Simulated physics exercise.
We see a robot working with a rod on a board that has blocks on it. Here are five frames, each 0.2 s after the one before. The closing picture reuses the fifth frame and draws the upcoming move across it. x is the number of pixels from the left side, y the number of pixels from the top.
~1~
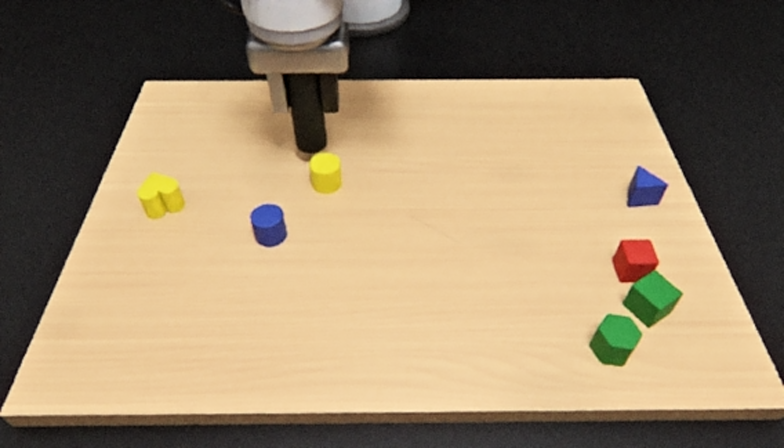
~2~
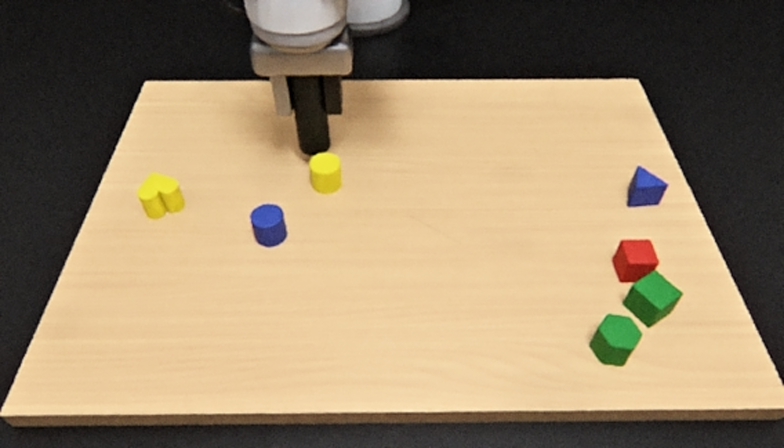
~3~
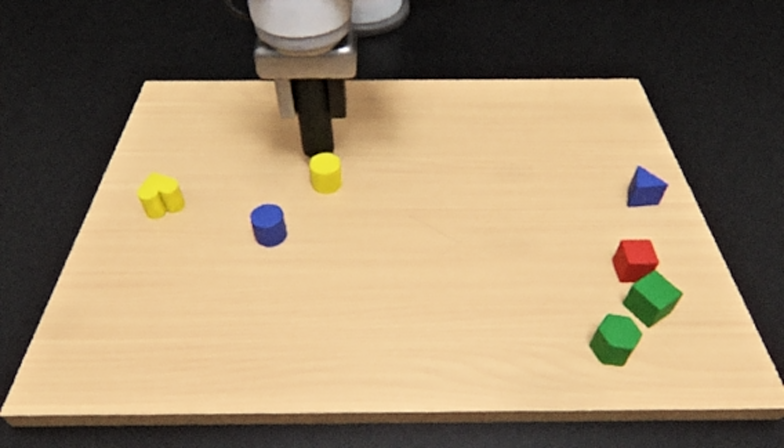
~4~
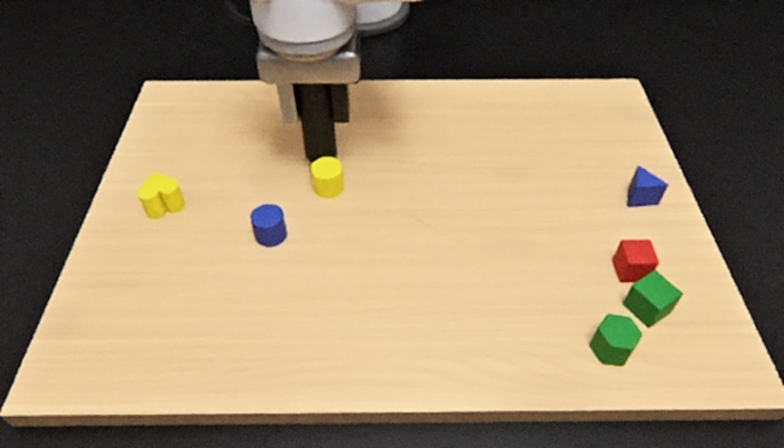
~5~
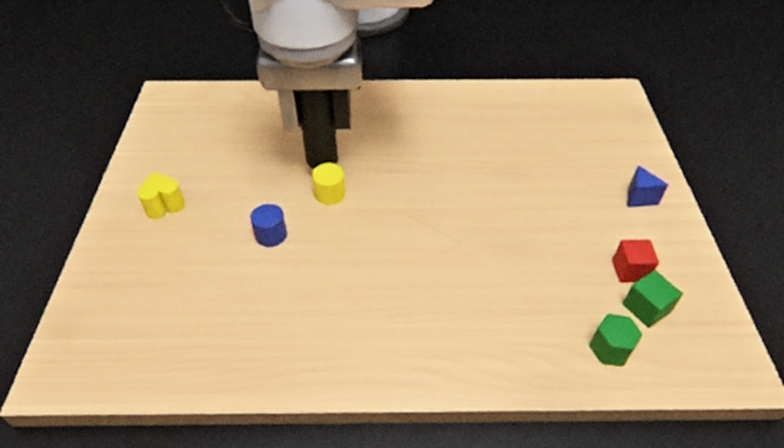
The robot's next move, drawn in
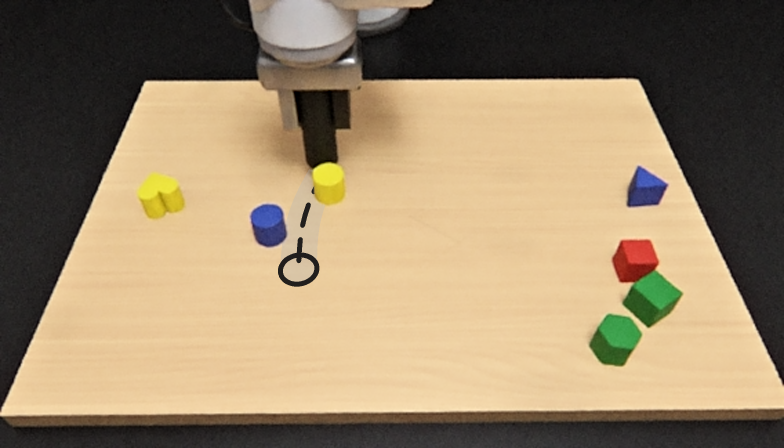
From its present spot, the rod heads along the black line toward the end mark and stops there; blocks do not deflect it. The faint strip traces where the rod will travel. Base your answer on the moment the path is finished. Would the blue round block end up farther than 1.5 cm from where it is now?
I expect not.
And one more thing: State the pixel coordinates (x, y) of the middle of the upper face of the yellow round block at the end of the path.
The yellow round block ends near (333, 207).
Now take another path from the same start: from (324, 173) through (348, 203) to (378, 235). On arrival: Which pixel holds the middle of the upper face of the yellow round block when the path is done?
It is going to be at (345, 227).
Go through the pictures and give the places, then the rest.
The first picture shows rod tip (312, 144); block tops, blue round block (267, 215); yellow round block (325, 163).
The second picture shows rod (315, 146); blocks unchanged.
The third picture shows rod (319, 149); blocks unchanged.
The fourth picture shows rod (321, 154); yellow round block (326, 167).
The fifth picture shows rod (322, 160); blue round block (267, 215); yellow round block (328, 173).
Path on the board, from (324, 173) via (305, 217), ending at (299, 269).
On the path given first. One third of the way, rod (308, 189); yellow round block (331, 196).
Two thirds of the way, rod (299, 221); blue round block (263, 219); yellow round block (333, 207).
At the end, rod (296, 257); blue round block (262, 220); yellow round block (333, 207).
